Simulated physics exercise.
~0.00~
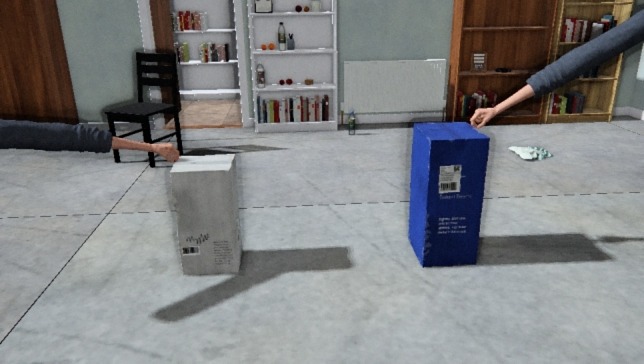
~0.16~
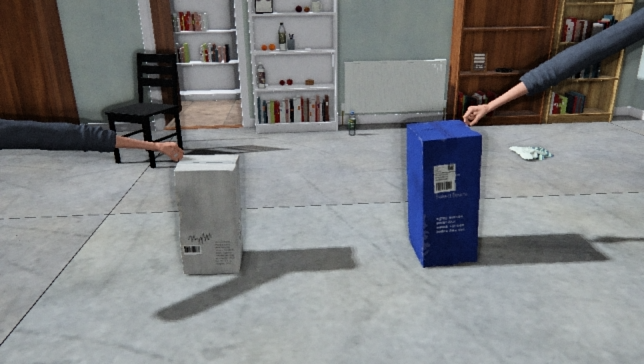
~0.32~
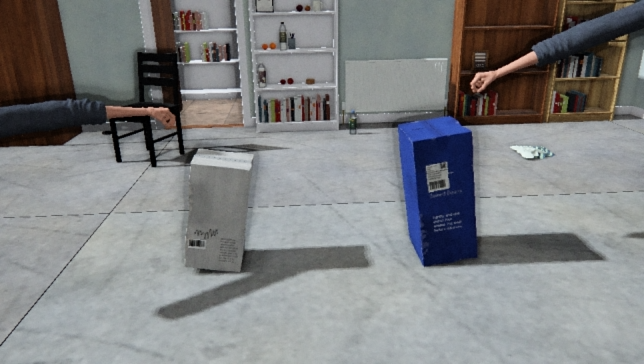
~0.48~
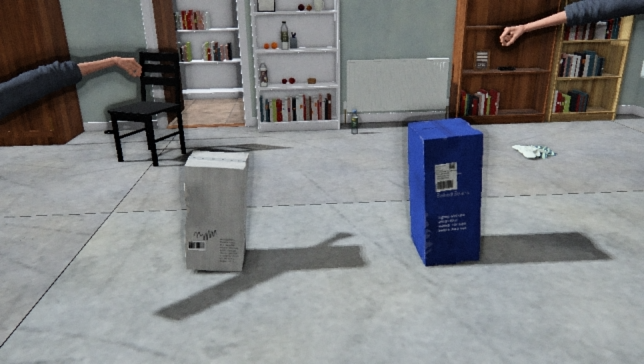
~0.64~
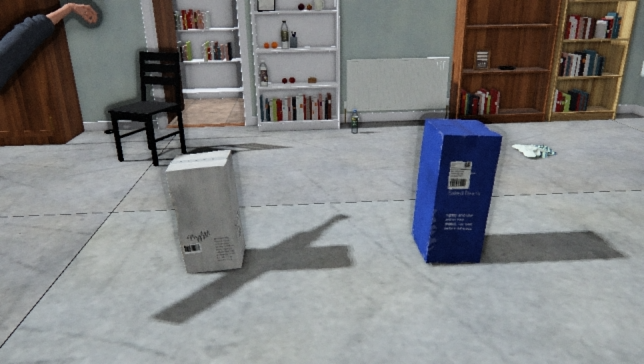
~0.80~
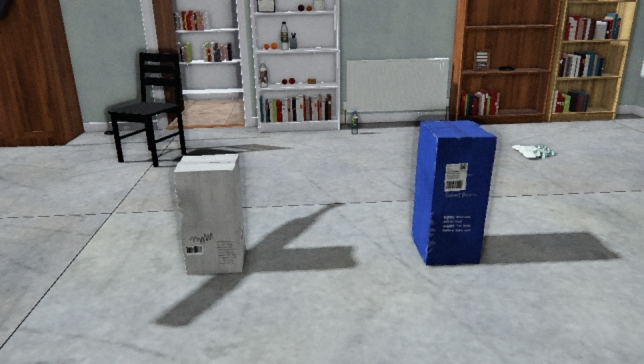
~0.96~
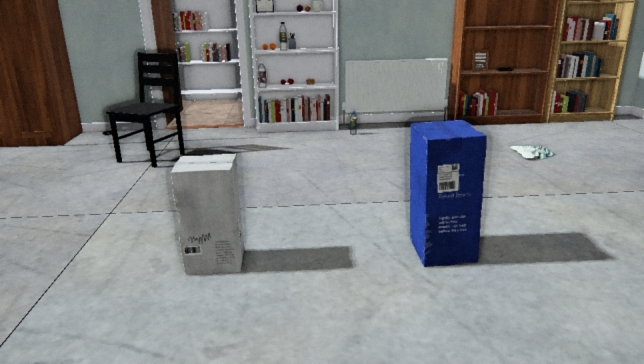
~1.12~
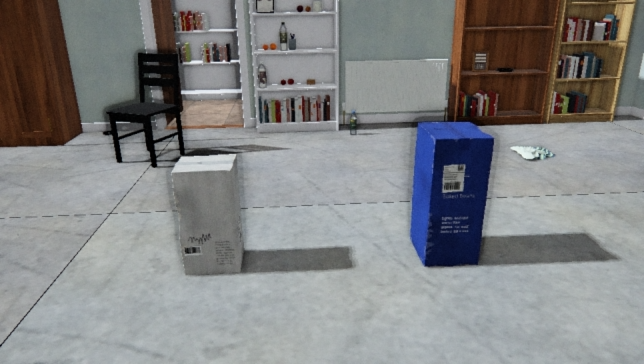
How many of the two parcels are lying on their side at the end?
None of them are. Both the white parcel and the blue parcel end up standing upright.
